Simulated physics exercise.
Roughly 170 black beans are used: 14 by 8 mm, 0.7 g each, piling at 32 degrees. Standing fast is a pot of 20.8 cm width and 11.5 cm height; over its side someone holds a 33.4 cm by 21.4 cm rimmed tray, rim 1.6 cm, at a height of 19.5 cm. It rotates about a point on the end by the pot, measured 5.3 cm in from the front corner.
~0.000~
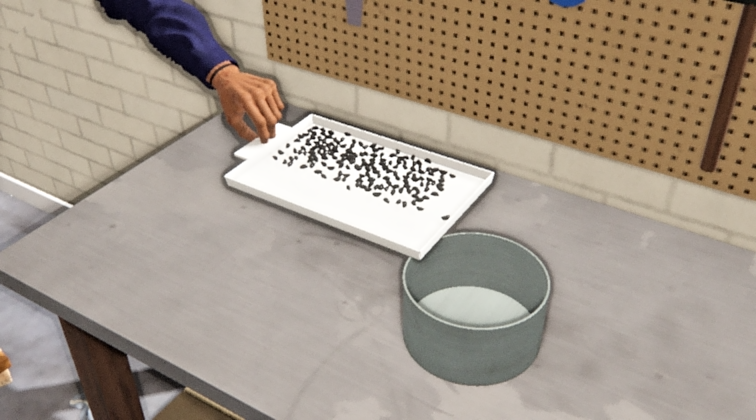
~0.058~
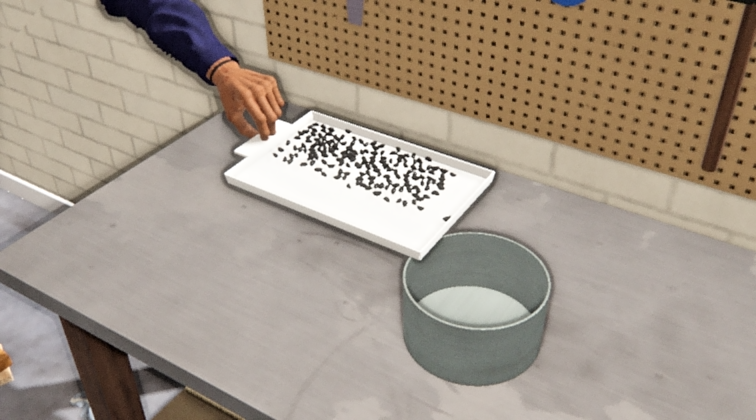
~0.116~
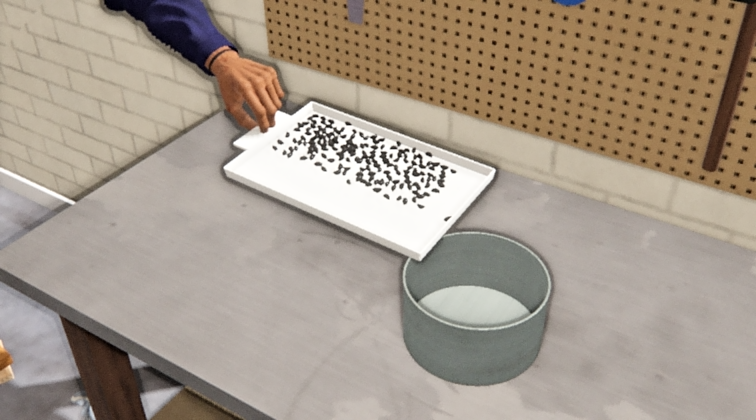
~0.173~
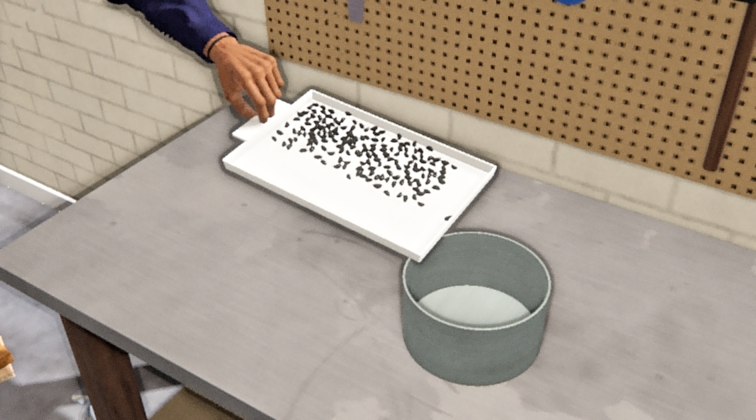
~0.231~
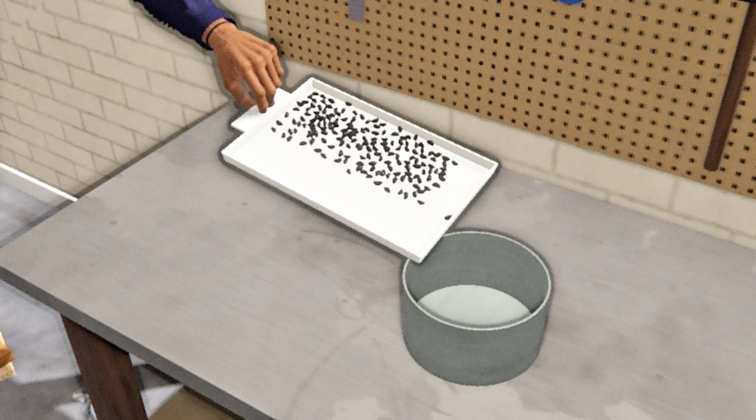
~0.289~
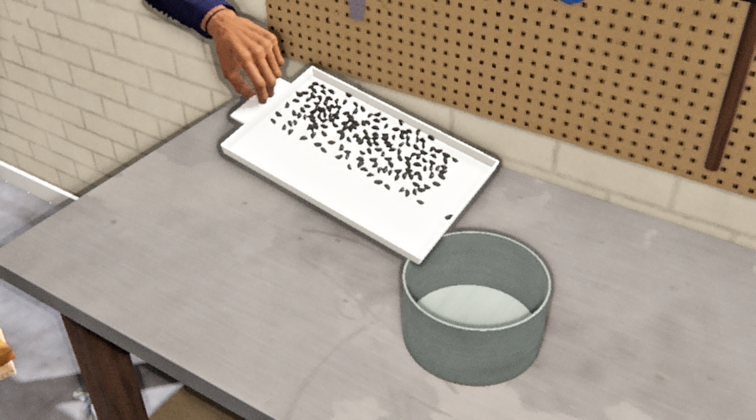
The clip shows a hand at the handle of a white rimmed tray scattered with small black beans, beside a grey-green pot on a workbench. The tray's far side gradually lifts, tilting it slightly, while the pot stays still.
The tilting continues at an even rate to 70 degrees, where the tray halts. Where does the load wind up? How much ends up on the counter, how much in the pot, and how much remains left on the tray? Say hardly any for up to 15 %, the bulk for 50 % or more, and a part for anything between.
By place: Counter a part, pot a part, left on the tray a part.
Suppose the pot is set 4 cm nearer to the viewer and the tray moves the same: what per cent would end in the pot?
In that case some 55 per cent.
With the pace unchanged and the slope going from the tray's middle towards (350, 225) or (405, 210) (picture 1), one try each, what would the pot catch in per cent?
About 0 per cent on the first try and 45 per cent on the second.
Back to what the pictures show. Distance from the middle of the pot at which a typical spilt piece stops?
Close to 20 cm, give or take.
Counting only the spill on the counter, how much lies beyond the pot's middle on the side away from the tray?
Share: Close to 70 %.
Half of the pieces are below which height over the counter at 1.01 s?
Median height: Approx. 20 cm.
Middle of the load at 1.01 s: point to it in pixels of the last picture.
By then the middle of the load sits around (424, 252).
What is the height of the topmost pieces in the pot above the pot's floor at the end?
1.0 cm.
After 0.72 s, tilt 41 degrees; the tray holds 100 %, the pot 0 %.
After 1.01 s, tilt 58 degrees; the tray holds 70 %, the pot 5 %.
Then, at 1.41 s, tilt 70 degrees; the tray holds 35 %, the pot 25 %.
At rest (2.5 s), counter 40 %, pot 30 %, tray 30 %.
